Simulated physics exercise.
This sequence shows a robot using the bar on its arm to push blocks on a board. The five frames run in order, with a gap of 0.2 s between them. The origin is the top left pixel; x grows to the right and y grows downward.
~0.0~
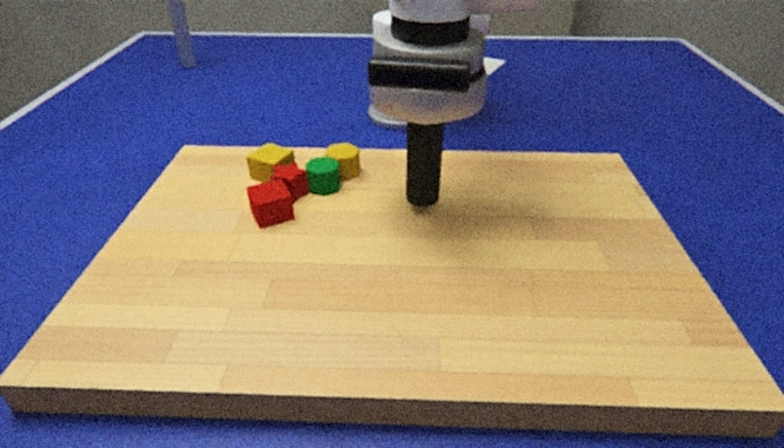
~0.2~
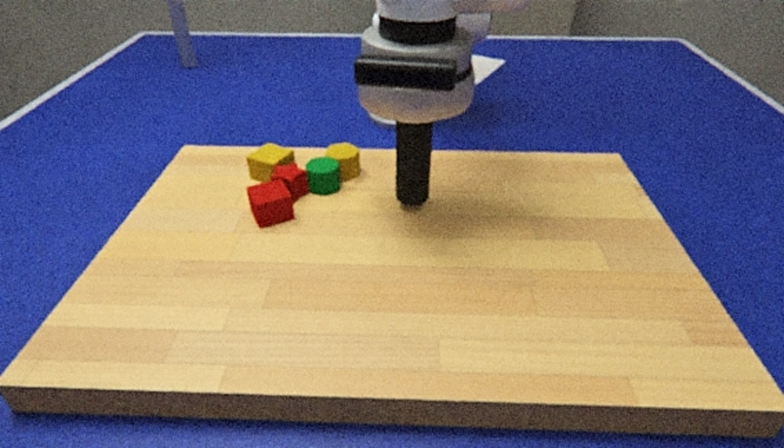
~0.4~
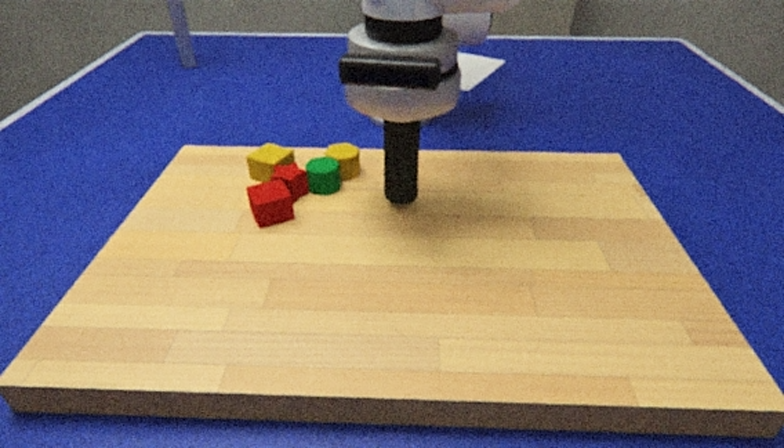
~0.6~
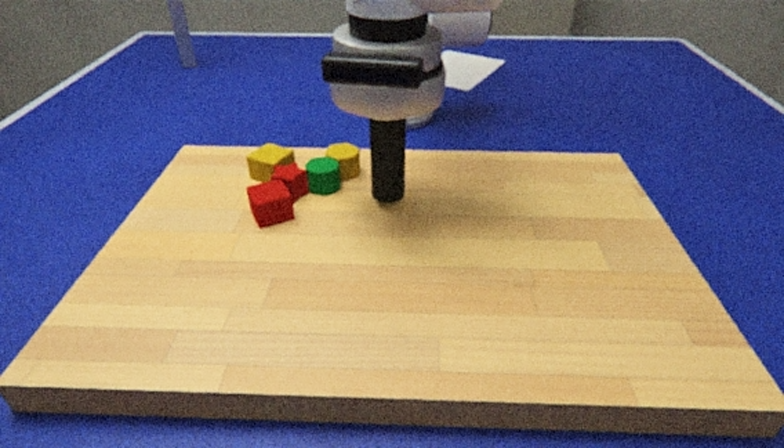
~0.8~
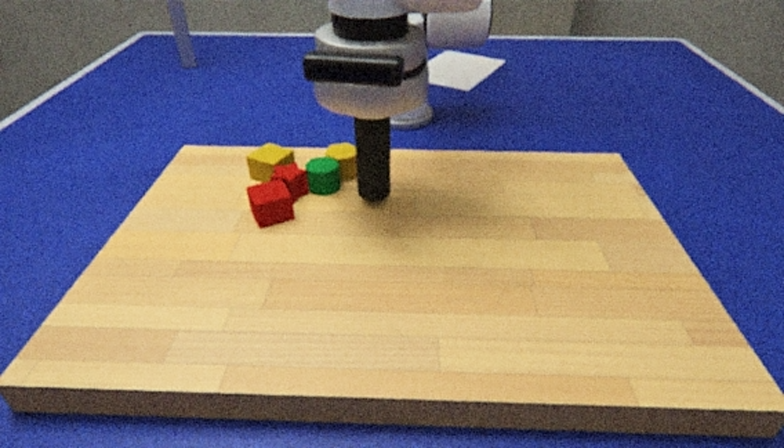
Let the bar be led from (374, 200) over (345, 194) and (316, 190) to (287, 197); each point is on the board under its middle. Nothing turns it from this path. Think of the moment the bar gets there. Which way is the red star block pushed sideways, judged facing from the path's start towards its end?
It gets pushed left.
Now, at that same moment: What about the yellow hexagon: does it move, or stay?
It keeps its position.
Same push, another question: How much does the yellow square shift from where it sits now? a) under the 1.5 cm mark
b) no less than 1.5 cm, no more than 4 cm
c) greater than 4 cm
I'll go with b - no less than 1.5 cm, no more than 4 cm.
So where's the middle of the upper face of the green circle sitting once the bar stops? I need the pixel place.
I predict (289, 155).
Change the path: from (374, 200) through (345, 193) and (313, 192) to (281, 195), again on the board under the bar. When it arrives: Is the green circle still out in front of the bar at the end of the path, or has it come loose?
The bar will have lost it.
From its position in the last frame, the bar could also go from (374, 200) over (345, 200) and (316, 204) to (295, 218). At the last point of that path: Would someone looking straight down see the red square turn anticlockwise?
It seems not.
On the path given first. One third of the way, bar at (345, 186); green circle at (317, 163).
Two thirds of the way, bar at (315, 182); yellow square at (265, 150), turned 15° anticlockwise; red star block at (279, 171), turned 30° anticlockwise; green circle at (295, 155).
At the end, bar at (285, 189); red square at (263, 195); yellow square at (260, 148), turned 20° anticlockwise; red star block at (252, 176), turned 45° anticlockwise; green circle at (289, 155); yellow hexagon not moved.
